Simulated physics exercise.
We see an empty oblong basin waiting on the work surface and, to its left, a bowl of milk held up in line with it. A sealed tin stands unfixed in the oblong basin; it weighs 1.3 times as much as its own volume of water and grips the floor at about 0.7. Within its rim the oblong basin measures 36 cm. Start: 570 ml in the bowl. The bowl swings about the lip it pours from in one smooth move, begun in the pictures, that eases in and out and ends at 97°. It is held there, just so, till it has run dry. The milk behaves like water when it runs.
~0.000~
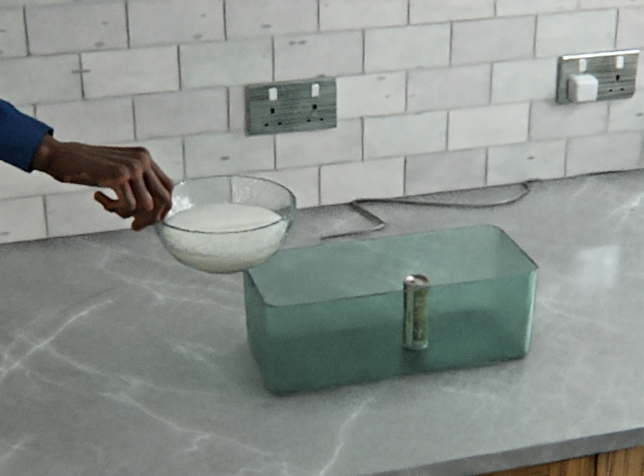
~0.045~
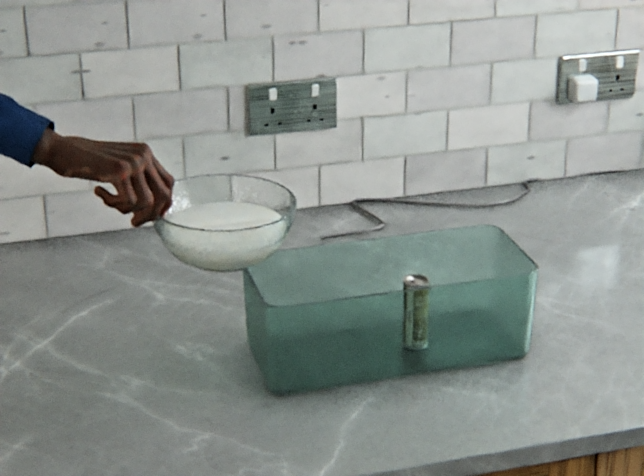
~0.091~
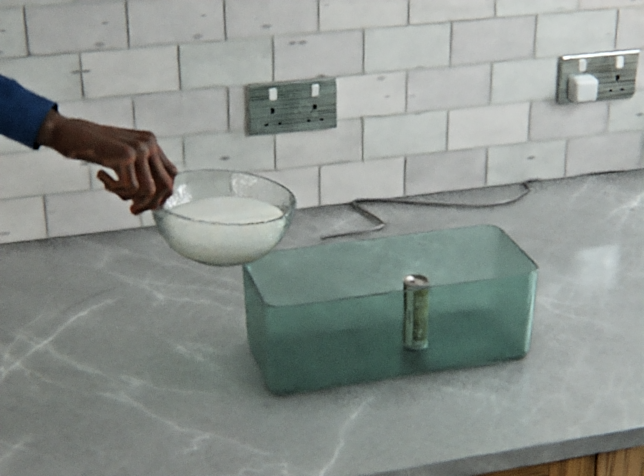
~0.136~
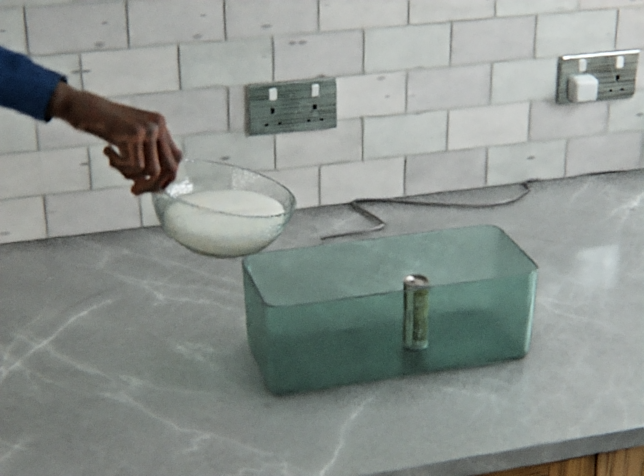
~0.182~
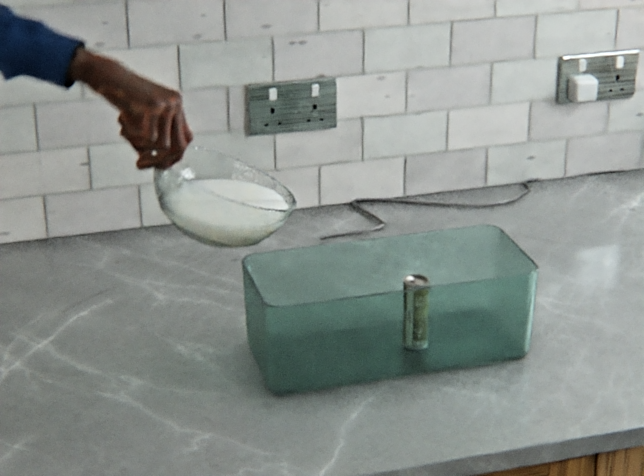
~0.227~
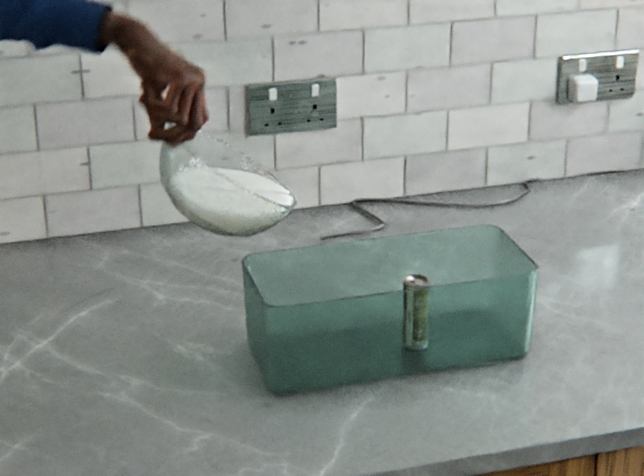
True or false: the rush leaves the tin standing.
False.
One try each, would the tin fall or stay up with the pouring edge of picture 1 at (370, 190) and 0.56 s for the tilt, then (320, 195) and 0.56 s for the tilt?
The tin stays vertical the first time and stays vertical the second time.
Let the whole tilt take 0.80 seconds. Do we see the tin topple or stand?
Then the tin does not tip.
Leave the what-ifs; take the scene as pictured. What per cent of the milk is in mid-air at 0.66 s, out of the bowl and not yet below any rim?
I'd put it at about 8 per cent of the liquid.
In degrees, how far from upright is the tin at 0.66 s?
0°.
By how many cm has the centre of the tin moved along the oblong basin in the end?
Around 8.5 cm.
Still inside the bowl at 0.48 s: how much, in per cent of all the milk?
About 30 per cent.
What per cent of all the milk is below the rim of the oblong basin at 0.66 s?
The fraction sits near 92 in a hundred.
By 0.48 s the tilt is 92° and 30 per cent is still to pour; the tin stands where it began.
By 0.66 s the tilt is 97° and 0 per cent is still to pour; the tin stands 1 cm from where it began.
By 0.85 s the tilt is 97° and 0 per cent is still to pour; the tin leans 35°.
By 1.06 s the tilt is 97° and 0 per cent is still to pour; the tin lies on its side.
At rest the tin lies on its side.
